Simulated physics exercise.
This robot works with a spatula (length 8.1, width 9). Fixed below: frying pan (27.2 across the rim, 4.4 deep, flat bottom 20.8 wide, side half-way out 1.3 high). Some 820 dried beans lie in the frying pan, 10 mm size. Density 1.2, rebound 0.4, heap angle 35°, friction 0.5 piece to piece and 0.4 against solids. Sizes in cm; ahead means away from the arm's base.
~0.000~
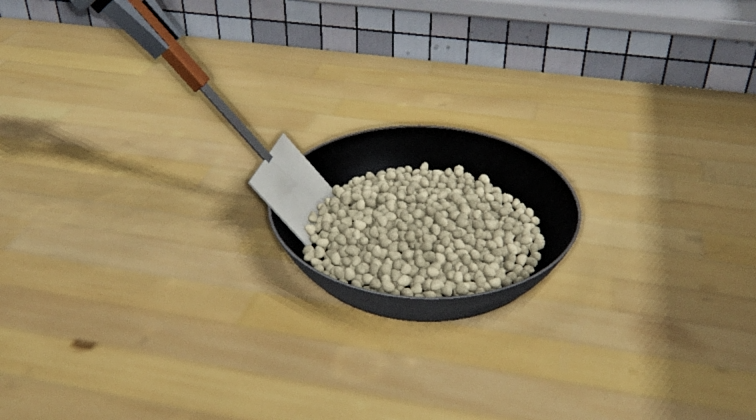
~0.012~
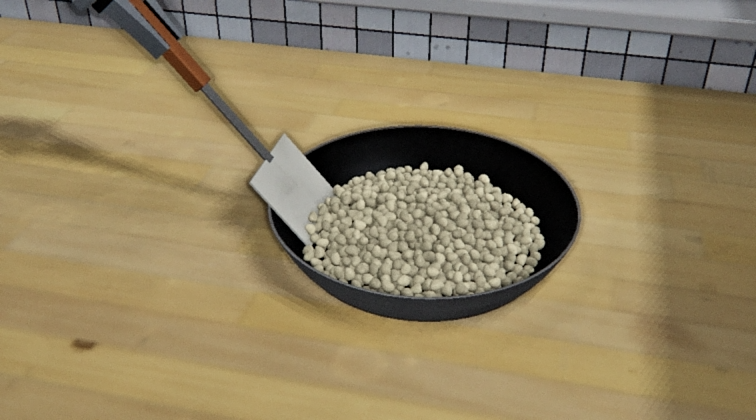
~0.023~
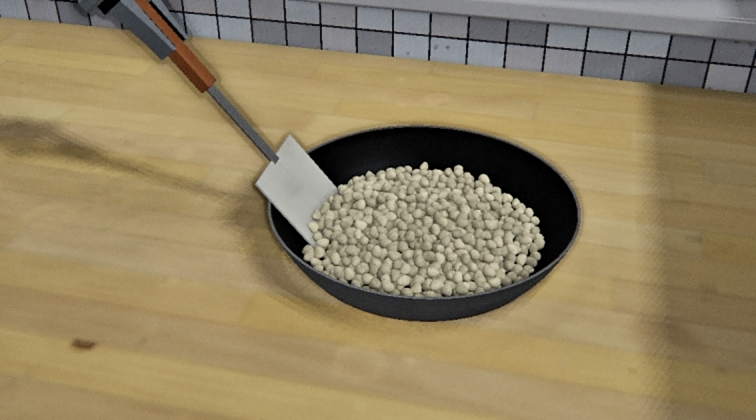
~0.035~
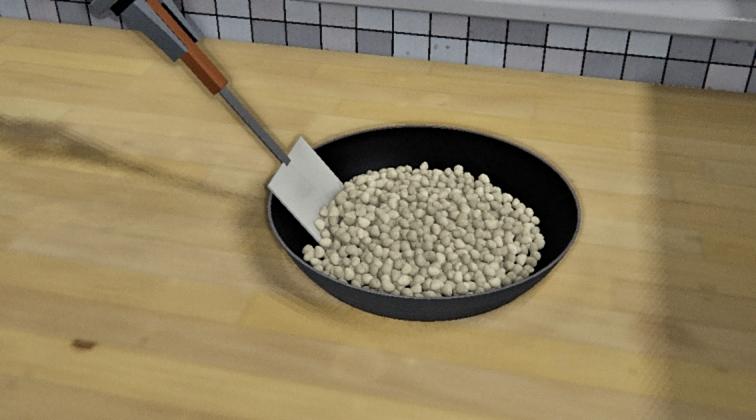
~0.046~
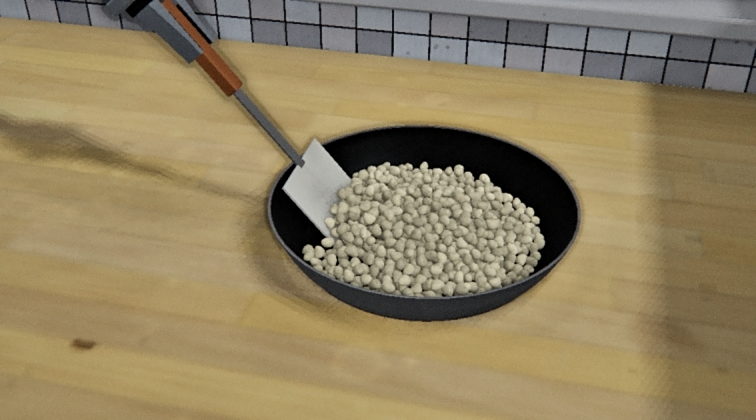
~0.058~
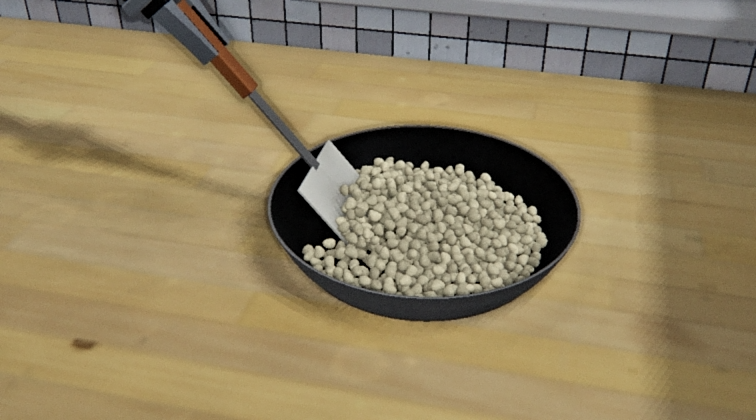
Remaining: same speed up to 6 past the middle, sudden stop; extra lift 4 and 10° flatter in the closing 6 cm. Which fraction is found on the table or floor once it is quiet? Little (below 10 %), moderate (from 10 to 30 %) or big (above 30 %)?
Share on the table or floor: Moderate (from 10 to 30 %).
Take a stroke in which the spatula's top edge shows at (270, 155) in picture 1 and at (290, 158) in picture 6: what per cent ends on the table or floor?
Some 0 per cent.
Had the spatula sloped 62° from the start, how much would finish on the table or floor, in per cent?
In that case some 15 per cent.
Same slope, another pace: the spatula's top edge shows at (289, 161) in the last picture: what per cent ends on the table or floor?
About 0 per cent.
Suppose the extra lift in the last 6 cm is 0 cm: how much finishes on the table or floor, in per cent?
Some 5 per cent.
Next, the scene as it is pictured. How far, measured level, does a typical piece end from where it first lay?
About 4 cm.
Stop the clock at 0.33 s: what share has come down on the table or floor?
Some 15 per cent.
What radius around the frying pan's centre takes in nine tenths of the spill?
Roughly 50 cm.
After 0.09 s, sloping 50°, highest piece 7 above the table; 819 in the frying pan.
After 0.11 s, sloping 47°, highest piece 8 above the table; 819 in the frying pan.
After 0.33 s, sloping 40°, highest piece 7 above the table; 683 in the frying pan, 135 on the table or floor, 1 on the blade or in flight.
After 1.38 s, sloping 40°, highest piece 5 above the table; 683 in the frying pan, 136 on the table or floor.
In the end, 683 in the frying pan, 136 on the table or floor. That is 17 % on the table or floor.
